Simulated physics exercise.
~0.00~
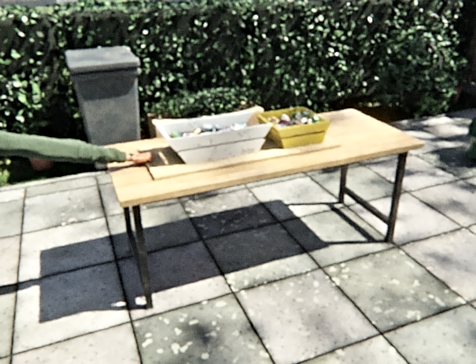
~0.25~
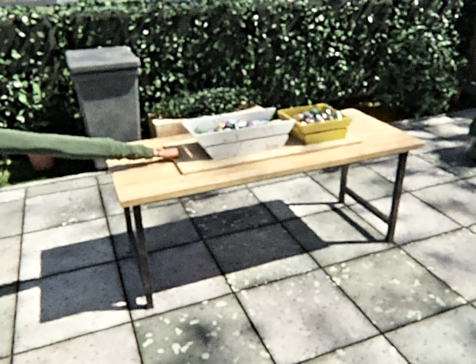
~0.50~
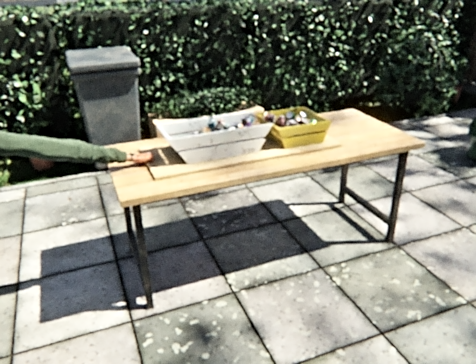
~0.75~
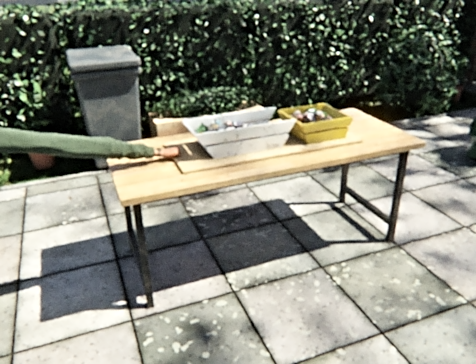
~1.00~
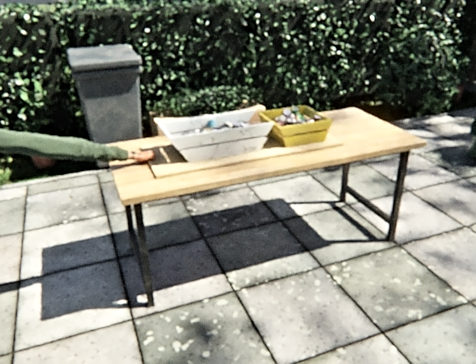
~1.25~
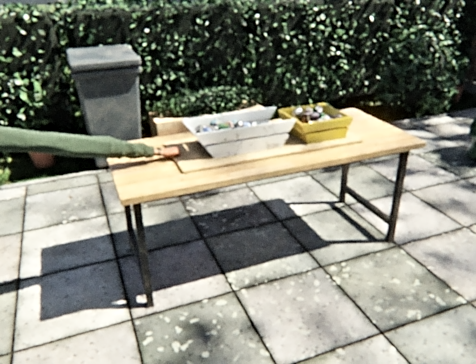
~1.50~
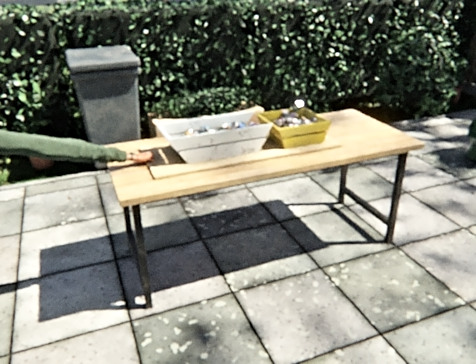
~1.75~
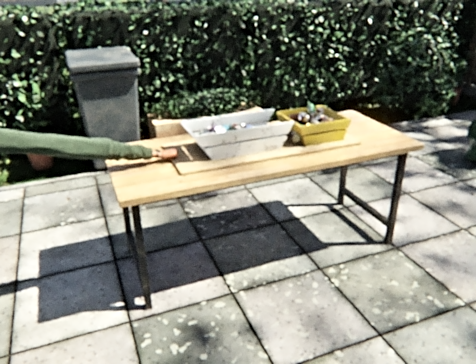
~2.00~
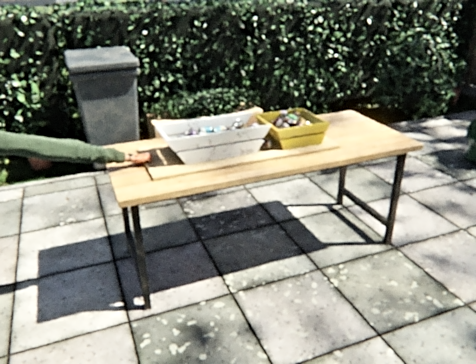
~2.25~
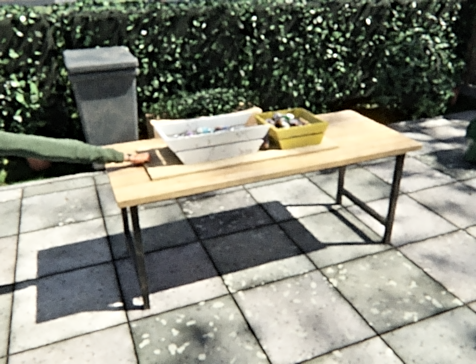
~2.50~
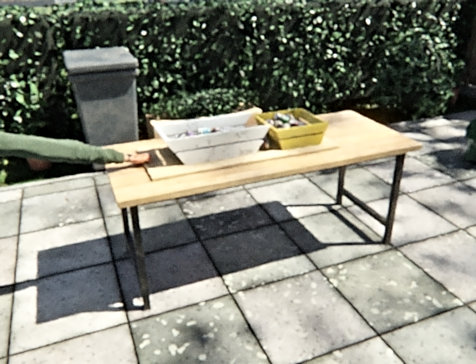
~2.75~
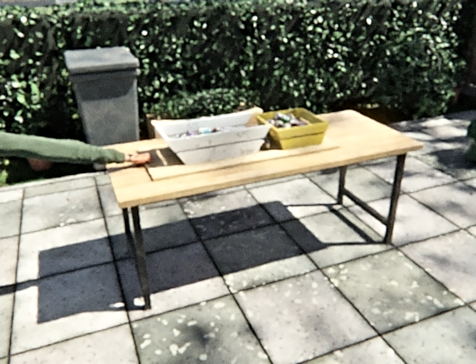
At first, a green-sleeved arm reaches in from the left and holds a board on a wooden table, where a white box and a smaller yellow box sit filled with small pieces. The hand pushes the board a short way right, then draws it back left, and the pieces shift and tumble inside. It repeats this out-and-back slide at much the same reach, four trips in all. Then the board rests at the left with the hand still on it. The yellow box keeps its load, while one small piece from the white box ends up outside it.
